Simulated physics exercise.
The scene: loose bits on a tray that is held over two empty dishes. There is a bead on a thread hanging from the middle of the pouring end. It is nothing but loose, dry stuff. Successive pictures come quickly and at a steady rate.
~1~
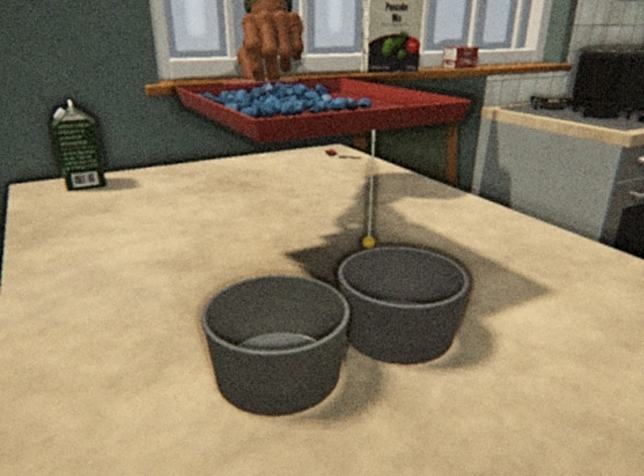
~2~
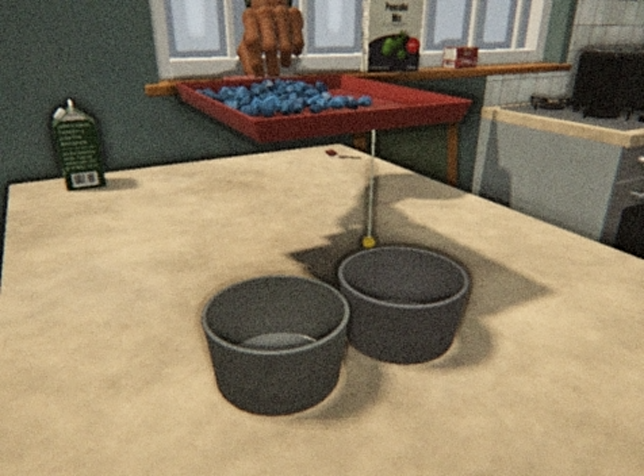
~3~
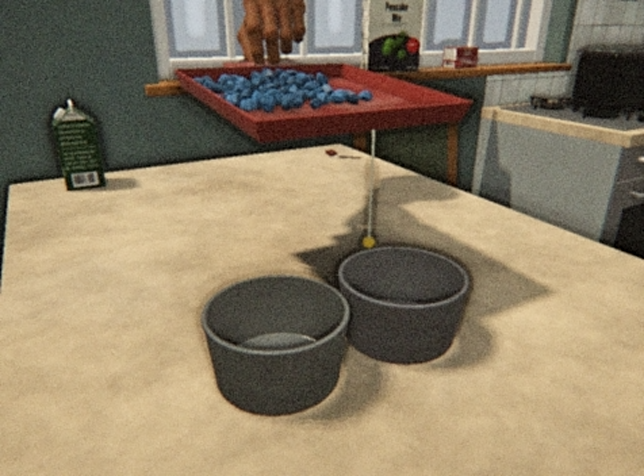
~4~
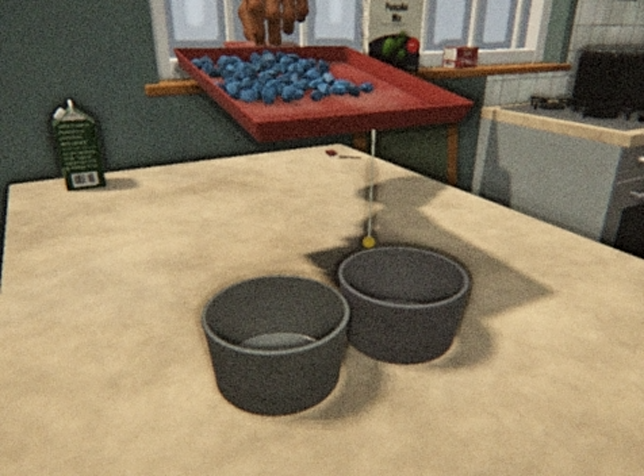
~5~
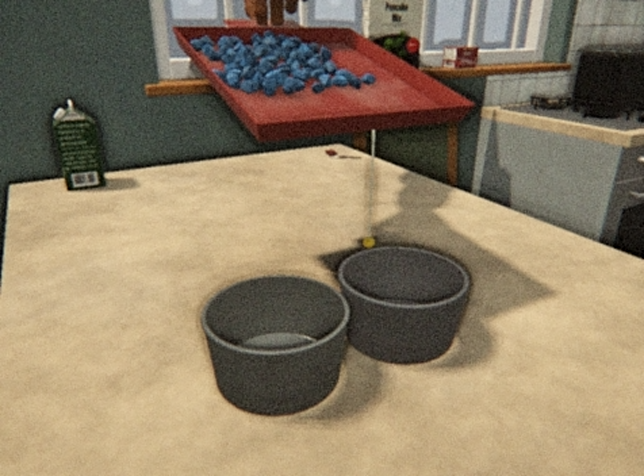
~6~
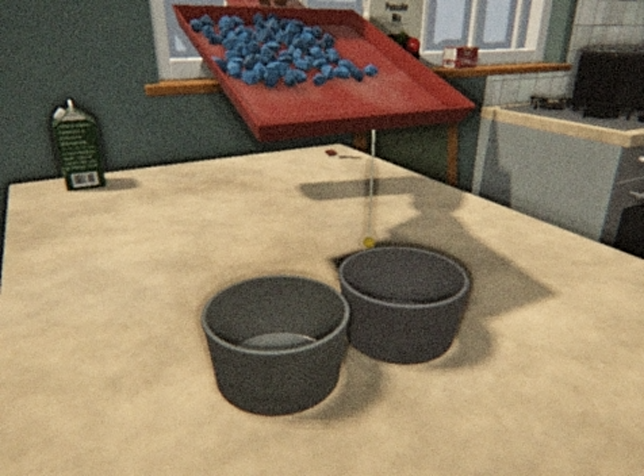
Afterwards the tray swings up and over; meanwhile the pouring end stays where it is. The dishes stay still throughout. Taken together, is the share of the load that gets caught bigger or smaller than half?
Bigger.
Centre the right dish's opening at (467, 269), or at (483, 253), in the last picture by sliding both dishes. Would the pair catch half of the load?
Held in all, by try: A larger portion, then a larger portion.
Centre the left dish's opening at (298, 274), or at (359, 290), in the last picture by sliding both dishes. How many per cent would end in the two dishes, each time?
First placement: 20 per cent; second placement: 80 per cent.
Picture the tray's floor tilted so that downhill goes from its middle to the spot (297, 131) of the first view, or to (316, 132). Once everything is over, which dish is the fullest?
The first try: The left one. The second: The left-hand dish.
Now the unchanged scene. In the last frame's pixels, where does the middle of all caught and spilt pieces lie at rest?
Roughly at (398, 334), give or take.
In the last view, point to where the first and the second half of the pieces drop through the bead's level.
Near (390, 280) and later near (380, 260).
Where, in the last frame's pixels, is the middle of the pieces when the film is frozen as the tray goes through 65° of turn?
The load is centred about (347, 102).
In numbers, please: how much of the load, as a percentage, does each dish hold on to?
The left dish keeps near 20 in a hundred, the right dish near 50 in a hundred.
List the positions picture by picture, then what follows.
The first frame shows corners of the pouring end (259, 118) and (463, 100), level; middle of the load (270, 101), aquarium stones; left dish (309, 375); right dish (442, 327); bead on its thread (369, 242).
The second frame shows corners of the pouring end (259, 118) and (463, 100), level; middle of the load (270, 98).
The third frame shows corners of the pouring end (260, 118) and (464, 100), tipped barely, level across its low end; middle of the load (270, 89).
The fourth frame shows corners of the pouring end (261, 119) and (466, 101), tipped a little, level across its low end; middle of the load (271, 75).
The fifth frame shows corners of the pouring end (262, 119) and (467, 102), tipped clearly, level across its low end; middle of the load (272, 61).
The sixth frame shows corners of the pouring end (263, 120) and (468, 103), tipped clearly, level across its low end; middle of the load (274, 47); left dish (309, 375); right dish (442, 327).
Just after the last frame, tray tipped steeply; almost all on the tray; about a tenth in the air.
A moment on, tray tipped past a quarter turn; roughly a quarter on the tray; roughly a quarter in the left dish; roughly a quarter in the right dish; roughly a quarter outside both; about a tenth in the air.
Further on, tray tipped past a quarter turn; roughly a quarter in the left dish; roughly half in the right dish; roughly a third outside both.
When it is over, tray tipped past a quarter turn; roughly a quarter in the left dish; roughly half in the right dish; roughly a third outside both.
